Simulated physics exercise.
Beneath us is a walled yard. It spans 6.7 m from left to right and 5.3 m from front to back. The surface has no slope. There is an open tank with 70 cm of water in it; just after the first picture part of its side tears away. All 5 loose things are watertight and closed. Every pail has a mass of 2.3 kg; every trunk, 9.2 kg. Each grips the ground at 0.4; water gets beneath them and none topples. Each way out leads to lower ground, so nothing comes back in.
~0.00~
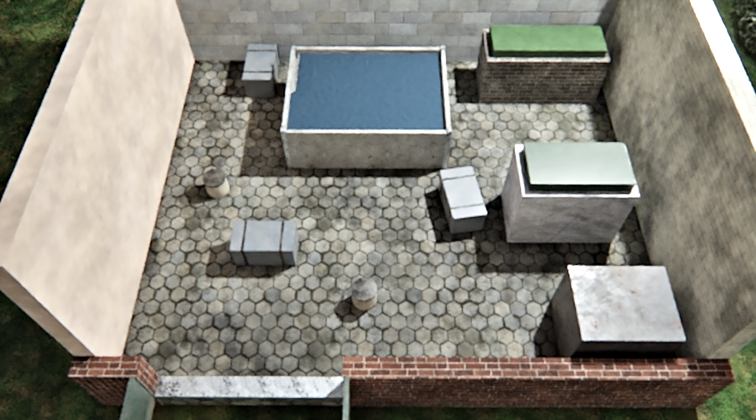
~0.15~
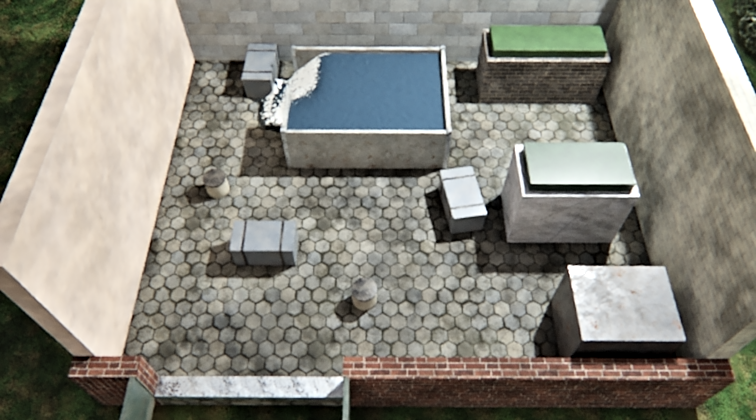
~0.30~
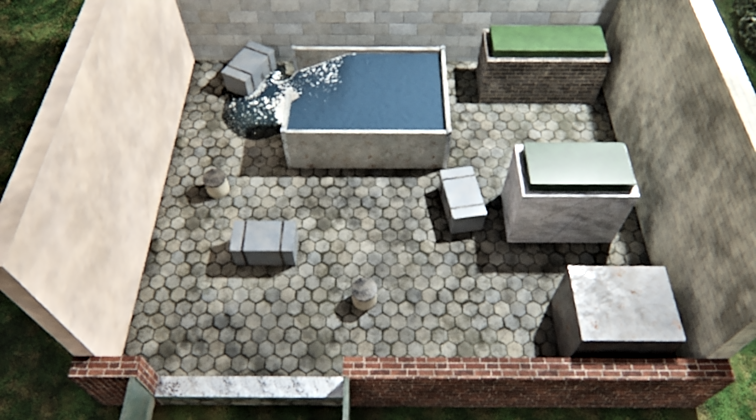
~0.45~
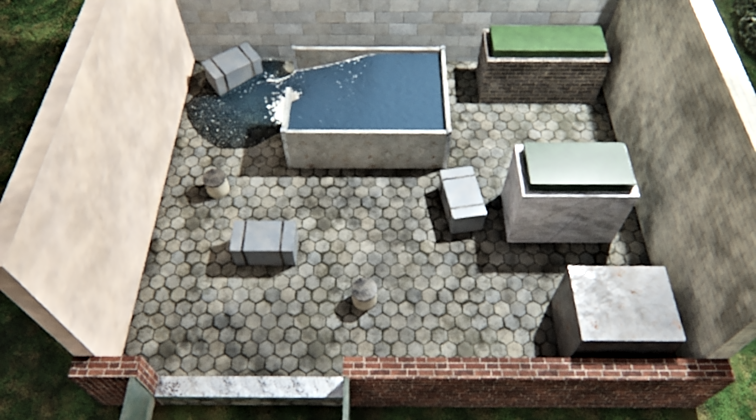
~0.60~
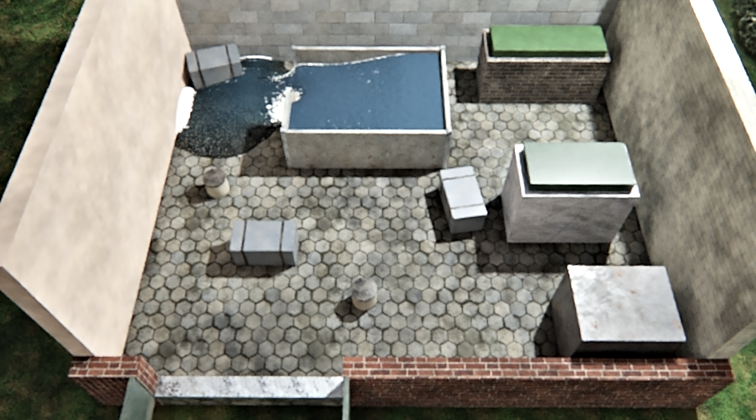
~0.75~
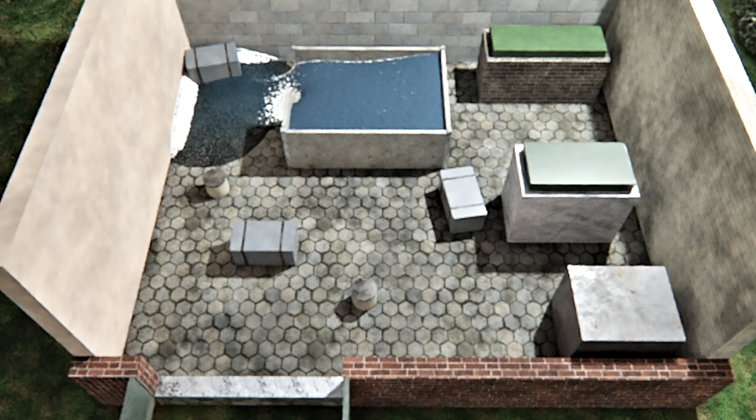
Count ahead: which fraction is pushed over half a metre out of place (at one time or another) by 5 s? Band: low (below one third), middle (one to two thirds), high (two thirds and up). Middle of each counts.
High.
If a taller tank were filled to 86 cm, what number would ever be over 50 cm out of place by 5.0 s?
4.
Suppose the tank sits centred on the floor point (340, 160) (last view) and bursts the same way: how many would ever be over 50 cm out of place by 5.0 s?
Then the count would be 2.
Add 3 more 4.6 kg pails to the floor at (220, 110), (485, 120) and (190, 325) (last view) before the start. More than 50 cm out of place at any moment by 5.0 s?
Taking them one by one: It goes beyond, then it stays within, then it goes beyond.
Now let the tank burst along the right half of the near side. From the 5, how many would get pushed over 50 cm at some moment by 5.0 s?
In that case the number is 2.
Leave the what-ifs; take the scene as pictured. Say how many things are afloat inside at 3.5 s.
The number is 1.
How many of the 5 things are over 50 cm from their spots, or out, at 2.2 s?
2 in all.
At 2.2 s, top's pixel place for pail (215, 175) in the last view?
Look about (258, 193).
After 1.1 s 1 of 5 are over 50 cm from their spots; 1 afloat.
After 2.2 s 2 of 5 are over 50 cm from their spots; 1 afloat.
After 3.5 s 3 of 5 are over 50 cm from their spots; 1 afloat.
After 5.0 s 3 of 5 are over 50 cm from their spots, and 4 have been at some point; 2 afloat.
